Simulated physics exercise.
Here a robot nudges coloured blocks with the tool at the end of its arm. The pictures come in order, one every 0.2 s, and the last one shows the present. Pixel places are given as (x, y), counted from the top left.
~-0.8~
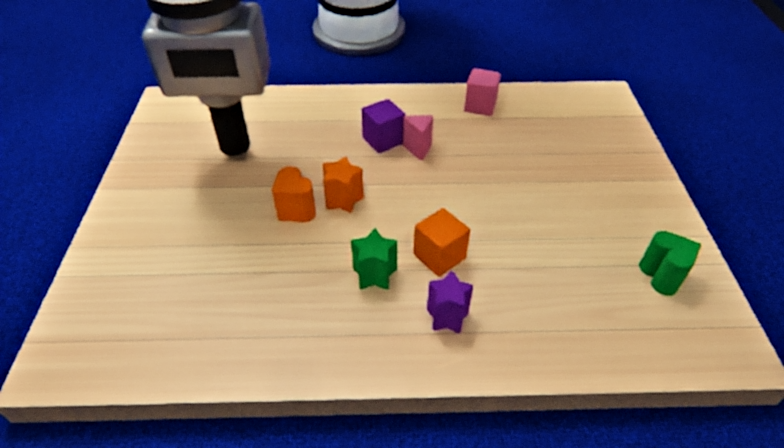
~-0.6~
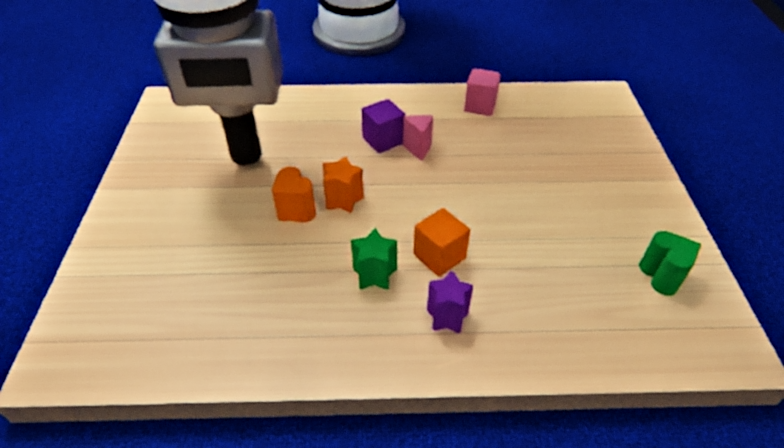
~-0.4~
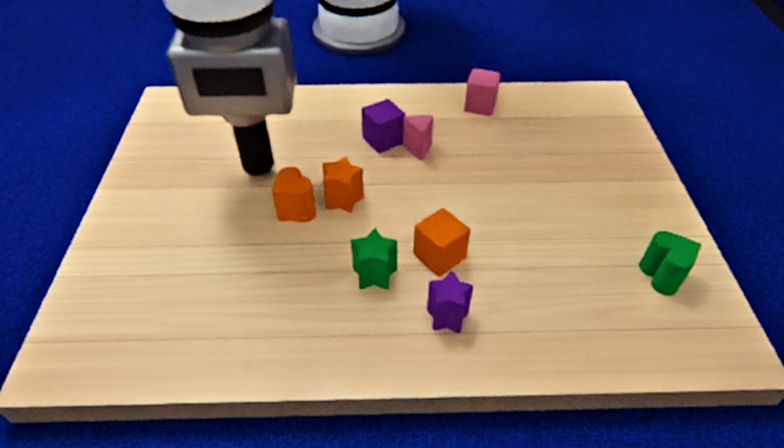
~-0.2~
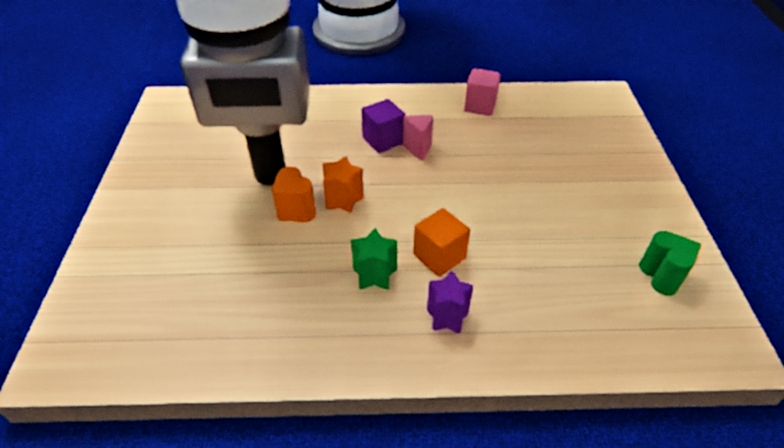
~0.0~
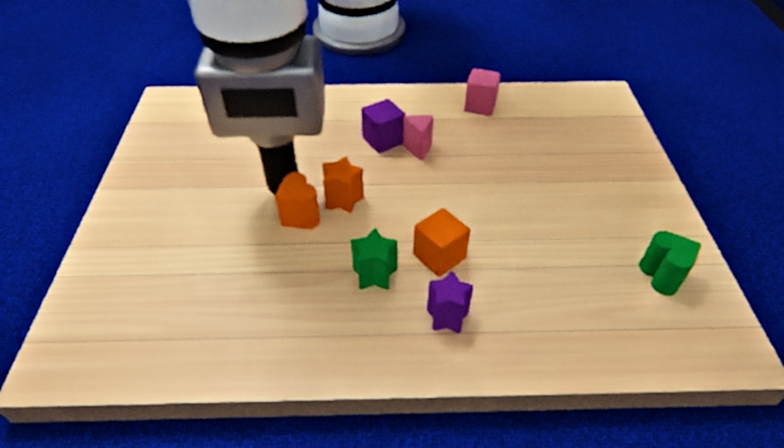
On a wooden board over blue cloth, a robot arm's black tool moves toward the viewer, slightly nudging an orange heart-shaped block.
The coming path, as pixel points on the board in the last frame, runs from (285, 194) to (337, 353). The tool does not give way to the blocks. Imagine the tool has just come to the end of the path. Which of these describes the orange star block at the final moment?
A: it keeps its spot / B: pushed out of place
A (it keeps its spot)
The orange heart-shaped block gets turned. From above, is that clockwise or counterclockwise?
From overhead, the rotation is counterclockwise.
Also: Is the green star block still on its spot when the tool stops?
I'd say no.
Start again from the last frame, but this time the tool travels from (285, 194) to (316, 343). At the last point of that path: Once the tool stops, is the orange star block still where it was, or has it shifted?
Not moved.
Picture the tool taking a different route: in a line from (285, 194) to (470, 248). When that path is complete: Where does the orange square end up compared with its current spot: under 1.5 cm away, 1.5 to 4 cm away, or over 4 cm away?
The 1.5 to 4 cm band.
The first path, step by step. One third of the way, tool (299, 230); orange heart-shaped block (322, 233), turned 20° anticlockwise.
Two thirds of the way, tool (316, 282); orange heart-shaped block (357, 273), turned 70° anticlockwise; green star block (386, 248), turned 35° anticlockwise.
At the end, tool (336, 344); orange heart-shaped block (370, 284), turned 125° anticlockwise; orange star block not moved; green star block (387, 248), turned 35° anticlockwise.
